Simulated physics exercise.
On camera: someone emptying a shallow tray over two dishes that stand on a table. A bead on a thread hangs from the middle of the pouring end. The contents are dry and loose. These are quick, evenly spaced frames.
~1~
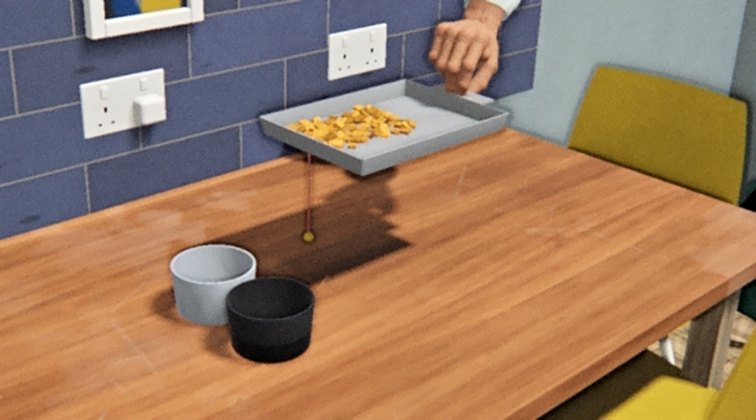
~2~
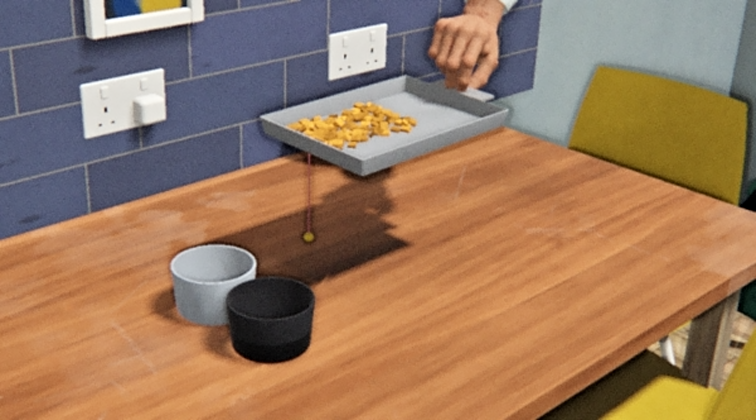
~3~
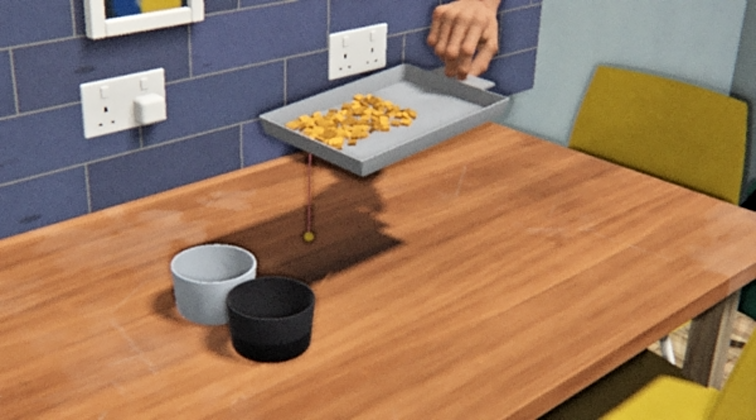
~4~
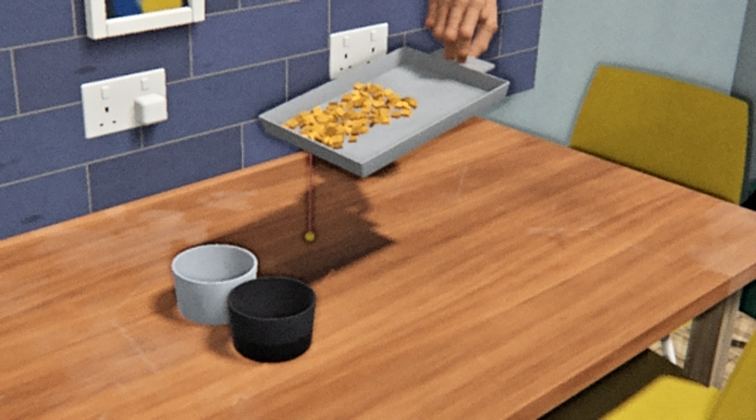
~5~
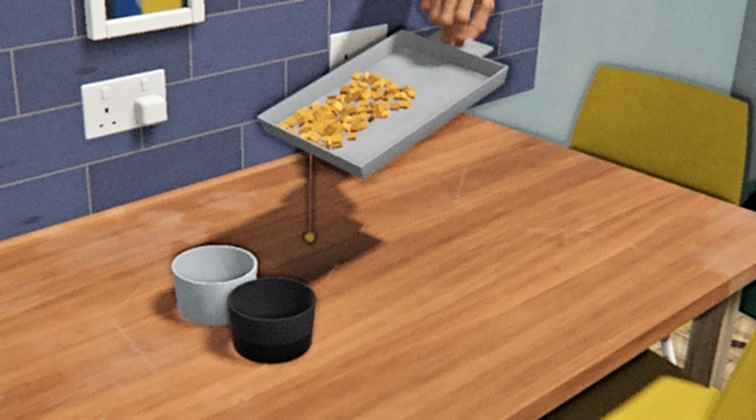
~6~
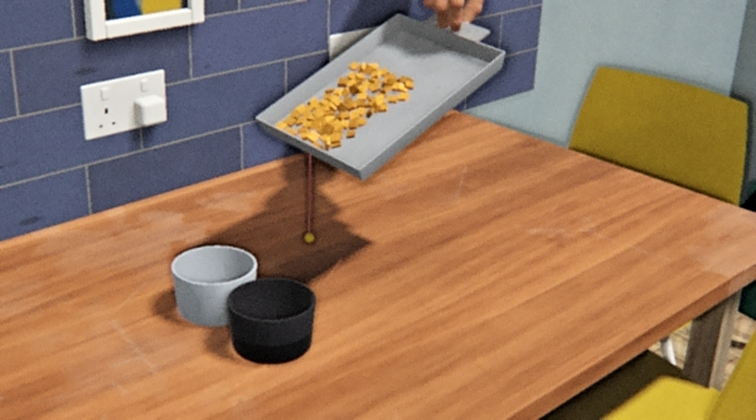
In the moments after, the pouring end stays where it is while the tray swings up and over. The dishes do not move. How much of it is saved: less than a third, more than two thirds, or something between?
Caught overall: Under a third.
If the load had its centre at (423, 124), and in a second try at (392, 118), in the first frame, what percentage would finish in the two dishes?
In turn 10 and 10 in a hundred.
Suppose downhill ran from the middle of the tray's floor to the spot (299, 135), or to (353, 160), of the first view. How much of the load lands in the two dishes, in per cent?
In turn 0 and 0 in a hundred.
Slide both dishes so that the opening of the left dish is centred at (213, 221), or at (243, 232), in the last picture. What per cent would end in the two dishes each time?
Near 40 % and 50 %.
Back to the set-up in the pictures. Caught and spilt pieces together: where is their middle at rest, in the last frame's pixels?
At about (294, 314).
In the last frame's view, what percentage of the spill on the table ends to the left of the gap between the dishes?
About 0 per cent.
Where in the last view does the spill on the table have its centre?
At about (305, 318).
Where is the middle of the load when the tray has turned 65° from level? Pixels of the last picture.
Close to (317, 127).
Just after the last frame, tray tipped steeply; every one on the tray.
A moment on, tray tipped past a quarter turn; roughly two thirds on the tray; just a few in the right dish; about a tenth in the left dish; about a tenth outside both; about a tenth in the air.
Further on, tray tipped past a quarter turn; just a few in the right dish; about a tenth in the left dish; the larger part outside both.
When it is over, tray tipped past a quarter turn; just a few in the right dish; about a tenth in the left dish; the larger part outside both.
